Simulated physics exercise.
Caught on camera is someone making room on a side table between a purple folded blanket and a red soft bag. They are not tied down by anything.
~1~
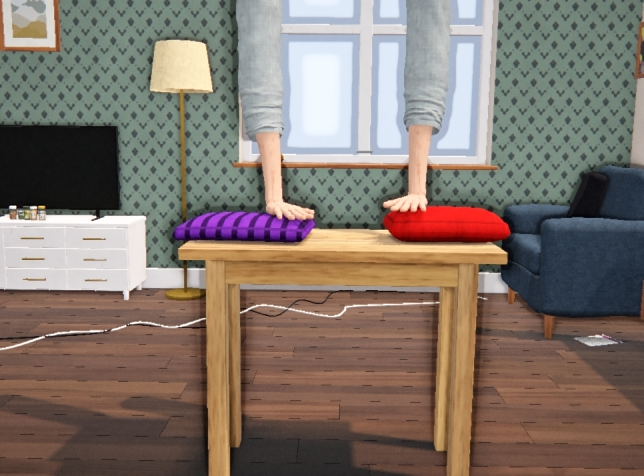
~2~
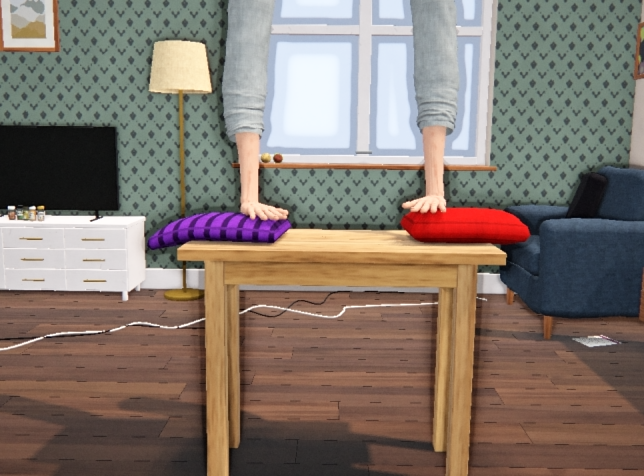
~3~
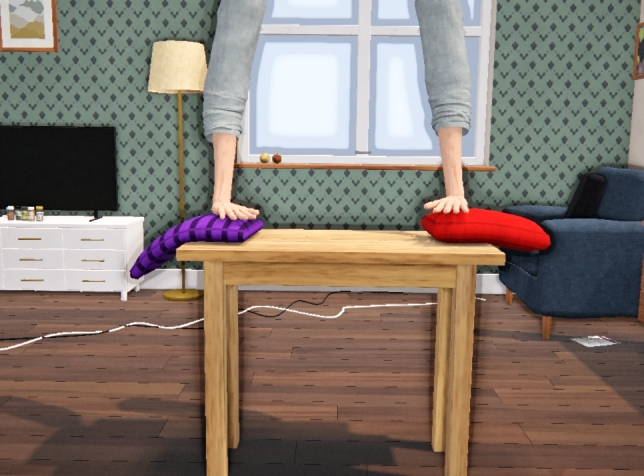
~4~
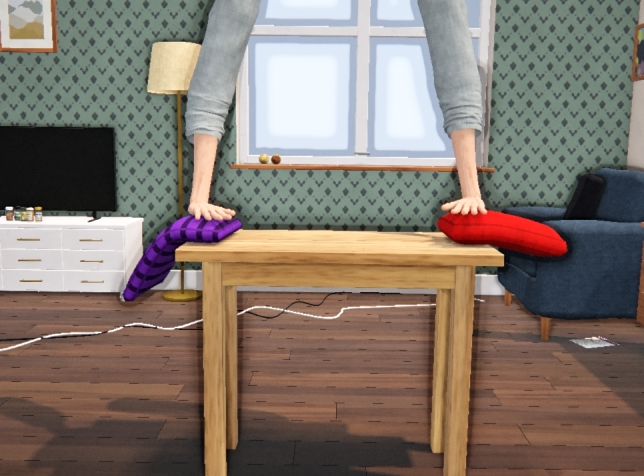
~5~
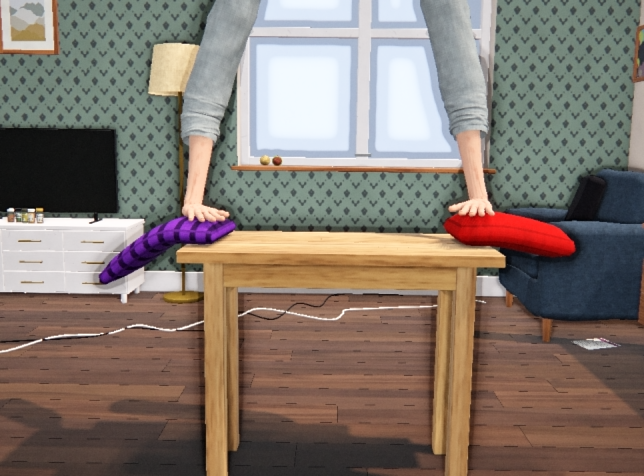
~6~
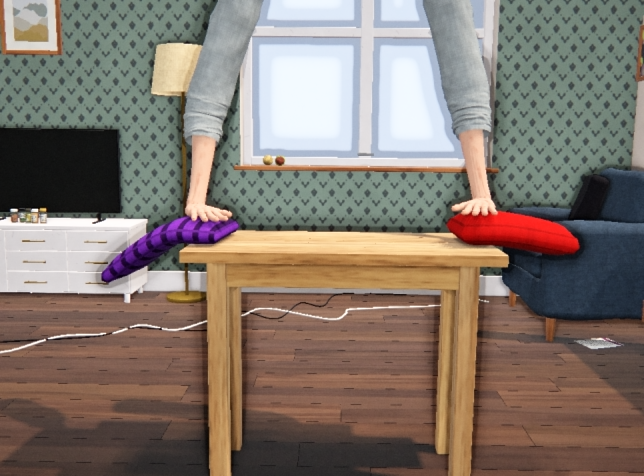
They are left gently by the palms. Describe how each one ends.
My prediction: I'd say the purple folded blanket ends up off it, I'd say the red soft bag ends up off it.
Then, 0.24 s after the last picture, folded blanket falling near (167, 277); soft bag tipping outwards near (514, 255).
Then, 0.54 s after the last picture, folded blanket on the floor near (146, 451); soft bag on the floor near (511, 451).
Then, 0.84 s after the last picture, folded blanket on the floor near (107, 454); soft bag on the floor near (572, 444).
At rest, folded blanket on the floor near (107, 454); soft bag on the floor near (563, 444). The purple folded blanket goes down and the red soft bag slumps off the end.
